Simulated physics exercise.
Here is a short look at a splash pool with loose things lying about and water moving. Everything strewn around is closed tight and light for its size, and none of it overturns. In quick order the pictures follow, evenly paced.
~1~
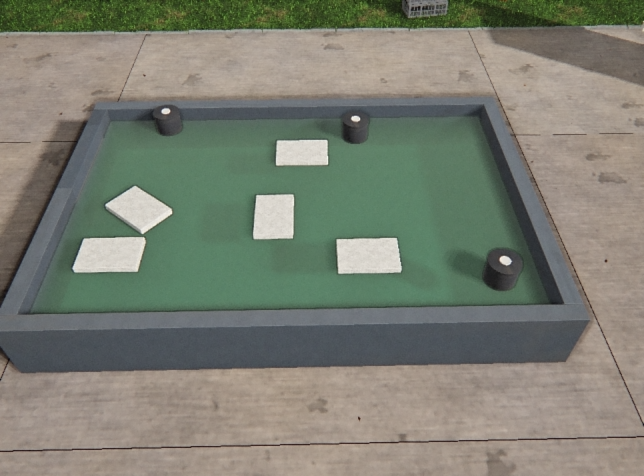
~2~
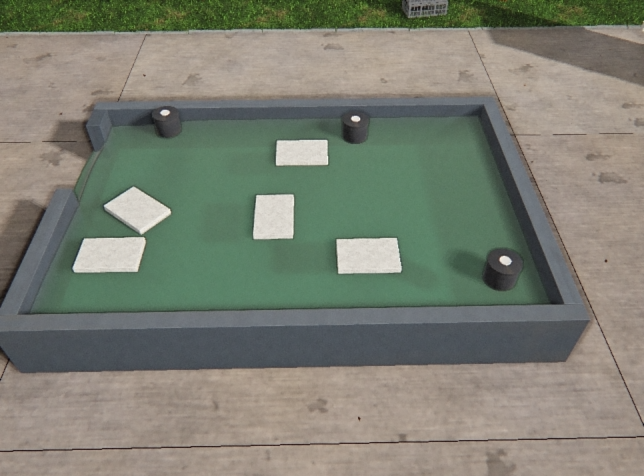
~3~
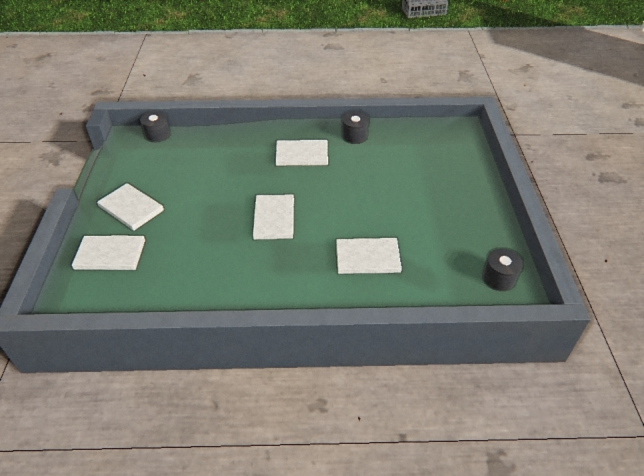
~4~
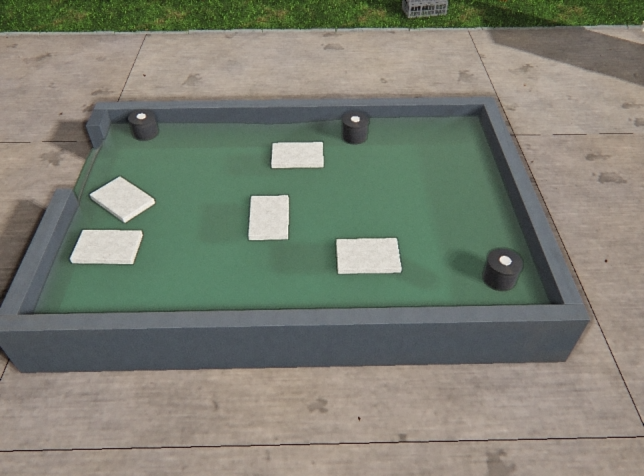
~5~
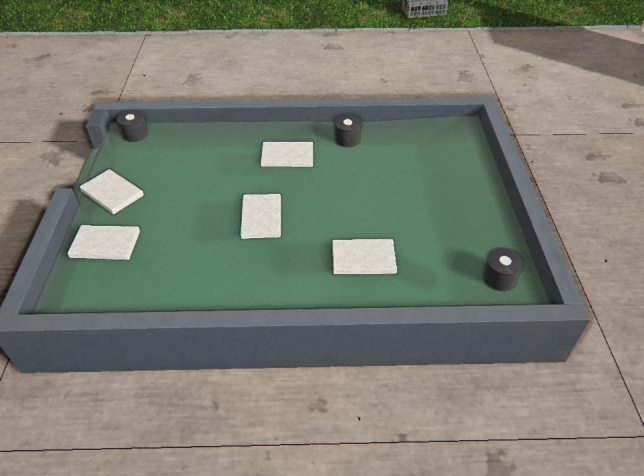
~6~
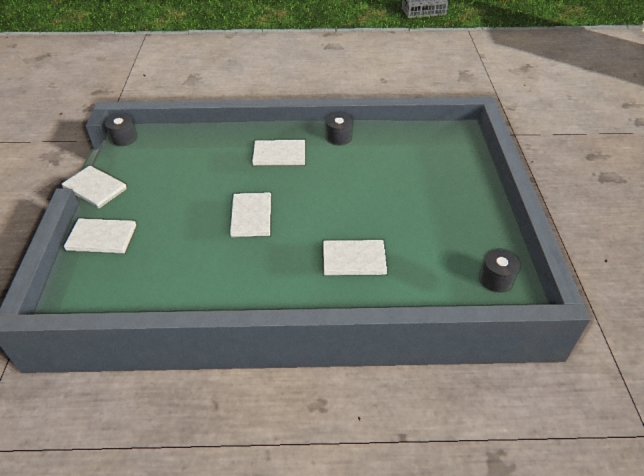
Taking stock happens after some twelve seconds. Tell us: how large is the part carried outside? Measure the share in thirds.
Fraction: One third to two thirds.
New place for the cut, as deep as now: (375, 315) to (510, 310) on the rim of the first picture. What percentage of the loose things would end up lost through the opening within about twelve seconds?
Roughly 40 in a hundred.
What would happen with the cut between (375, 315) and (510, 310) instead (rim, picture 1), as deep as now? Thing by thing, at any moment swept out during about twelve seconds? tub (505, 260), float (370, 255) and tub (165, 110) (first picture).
Sequentially: Escapes, escapes, remains.
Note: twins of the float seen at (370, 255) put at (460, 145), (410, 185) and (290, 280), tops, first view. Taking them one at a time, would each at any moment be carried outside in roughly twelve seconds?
First one does not escape, second one does not escape, third one does not escape.
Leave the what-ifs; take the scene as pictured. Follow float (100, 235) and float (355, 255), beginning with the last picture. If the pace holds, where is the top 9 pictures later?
(97, 185) and (329, 257), roughly.
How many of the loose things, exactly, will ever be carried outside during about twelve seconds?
That gives 5.
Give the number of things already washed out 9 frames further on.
2 in all.
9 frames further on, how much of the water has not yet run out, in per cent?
76 %.
A moment on, 2 of 8 are out; 6 afloat.
Next, 2 of 8 are out; 6 afloat.
Later, 3 of 8 are out; 5 afloat.
In the end, 5 of 8 are out; 3 afloat.
